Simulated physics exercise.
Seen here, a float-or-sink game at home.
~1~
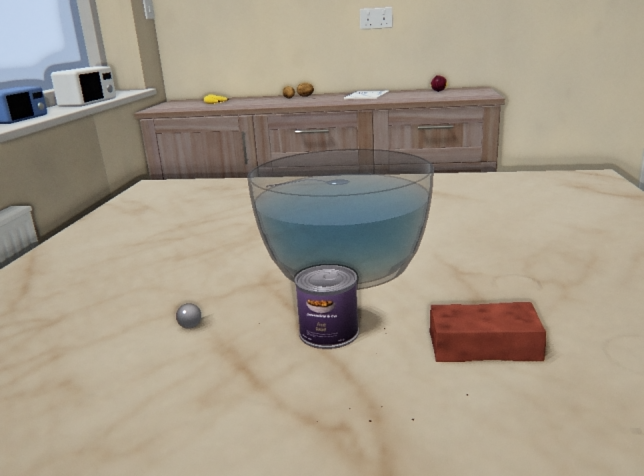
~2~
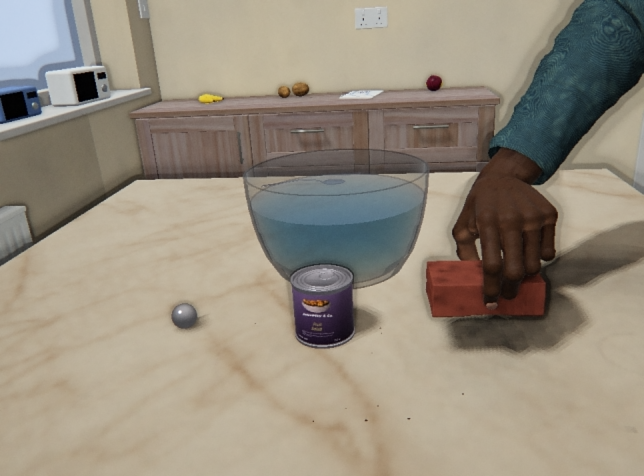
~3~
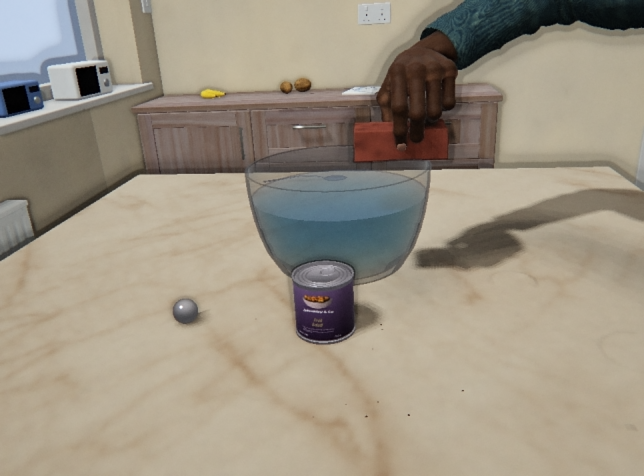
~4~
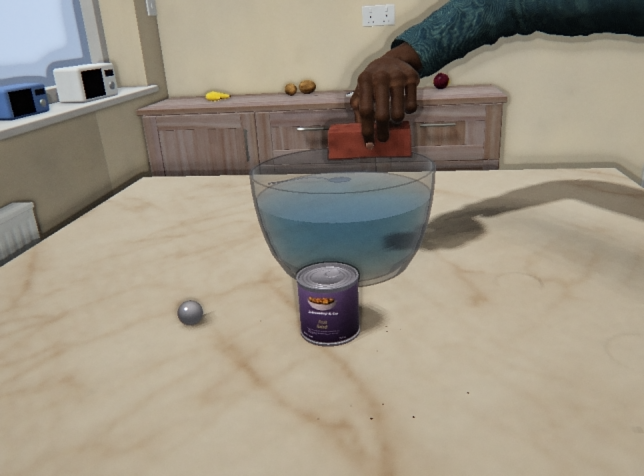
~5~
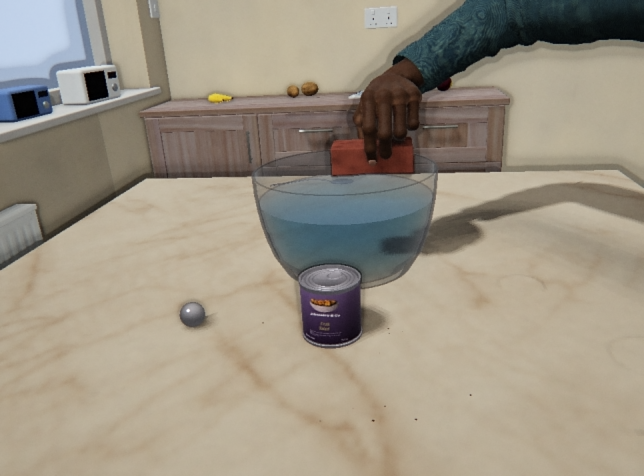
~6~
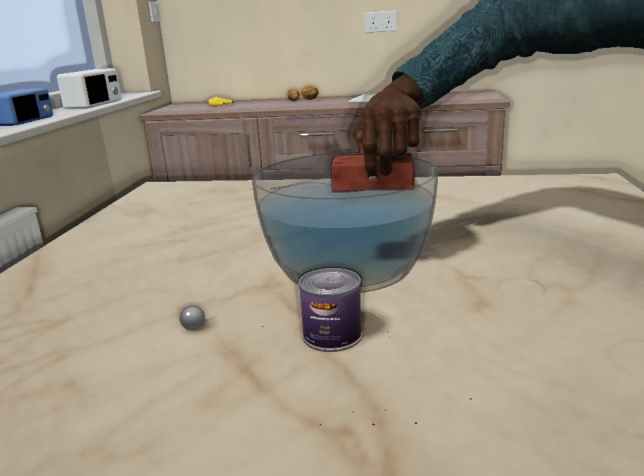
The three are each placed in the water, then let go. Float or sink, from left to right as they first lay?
Obs. - left heads down; middle heads down; right heads down.
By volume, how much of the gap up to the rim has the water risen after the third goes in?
28 %.
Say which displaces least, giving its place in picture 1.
Go with the piece on the far left.
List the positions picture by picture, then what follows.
The first frame shows the row from the left; steel ball (189, 316); tin of food (327, 306); piece of brick (485, 331).
The second frame shows a hand picks up the piece of brick; piece of brick (482, 287); tin of food (323, 305).
In the third frame, it is carried over; piece of brick (399, 141); steel ball (186, 311).
In the fourth frame, it is above the clear tub; piece of brick (370, 140); tin of food (329, 303).
The fifth frame shows it comes down; piece of brick (372, 156); steel ball (193, 315).
In the sixth frame, it is just over the surface; steel ball (193, 318); tin of food (331, 308); piece of brick (373, 172).
Shortly, the piece of brick ends at the bottom.
Then, the tin of food ends at the bottom.
At the finish, the steel ball ends at the bottom; afloat, none of them.
